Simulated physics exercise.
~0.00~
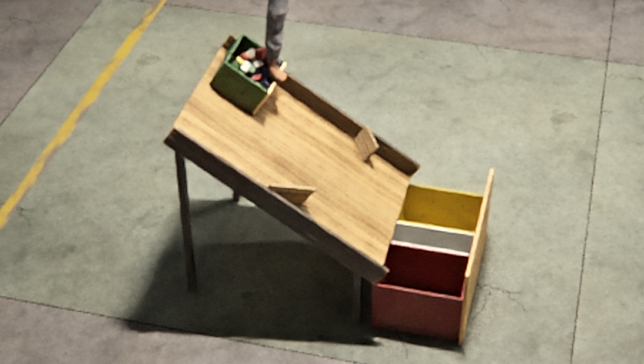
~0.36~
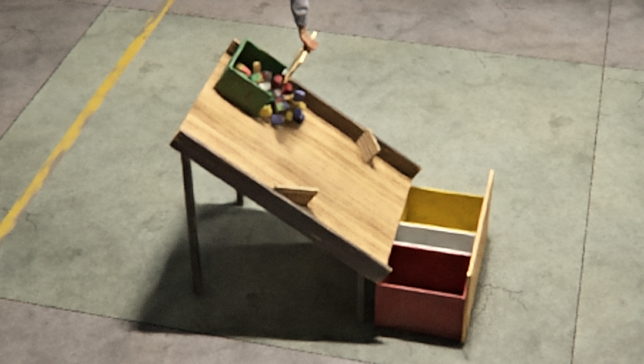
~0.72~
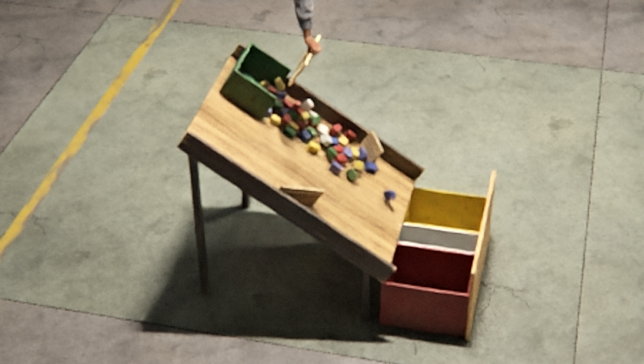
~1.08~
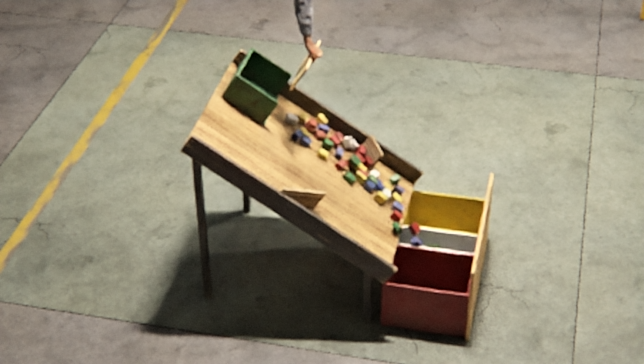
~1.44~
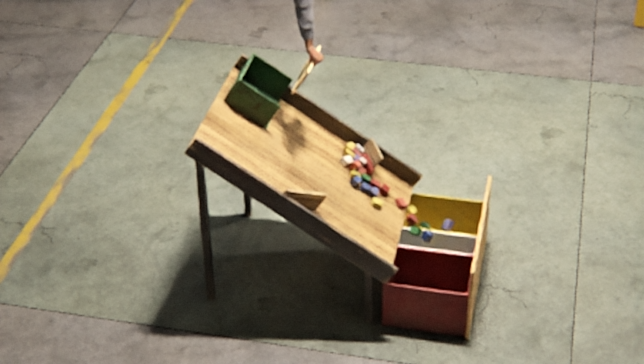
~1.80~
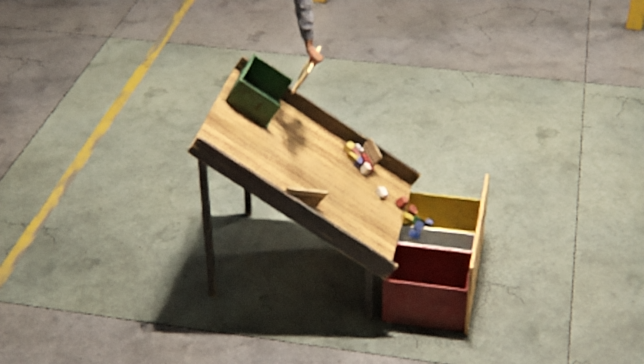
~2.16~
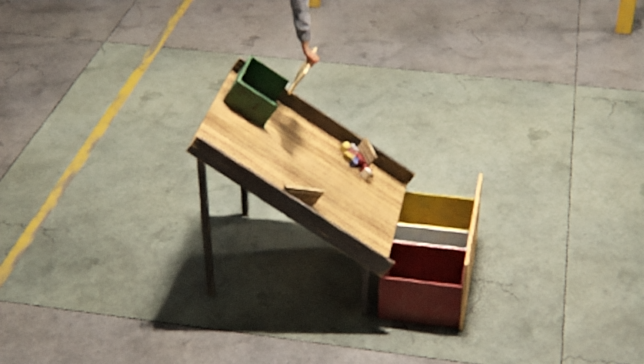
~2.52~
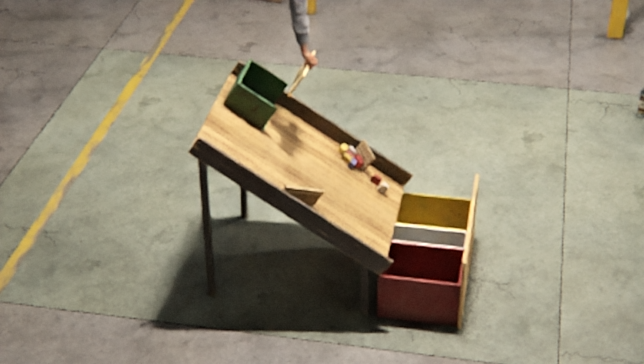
The clip opens on a sloping wooden table with two small angled boards, a green pen of colourful toy bricks at its top and yellow, white and red bins at its foot. A hand reaching in from above lifts the pen's gate clear, and the bricks spill out. They spread down the far side of the slope, many bunching against the far board. The leading bricks slip past it and drop off the lower edge, mostly towards the yellow bin, with some heading for the white. At the end, a small cluster still sits by the board as the hand holds the gate.
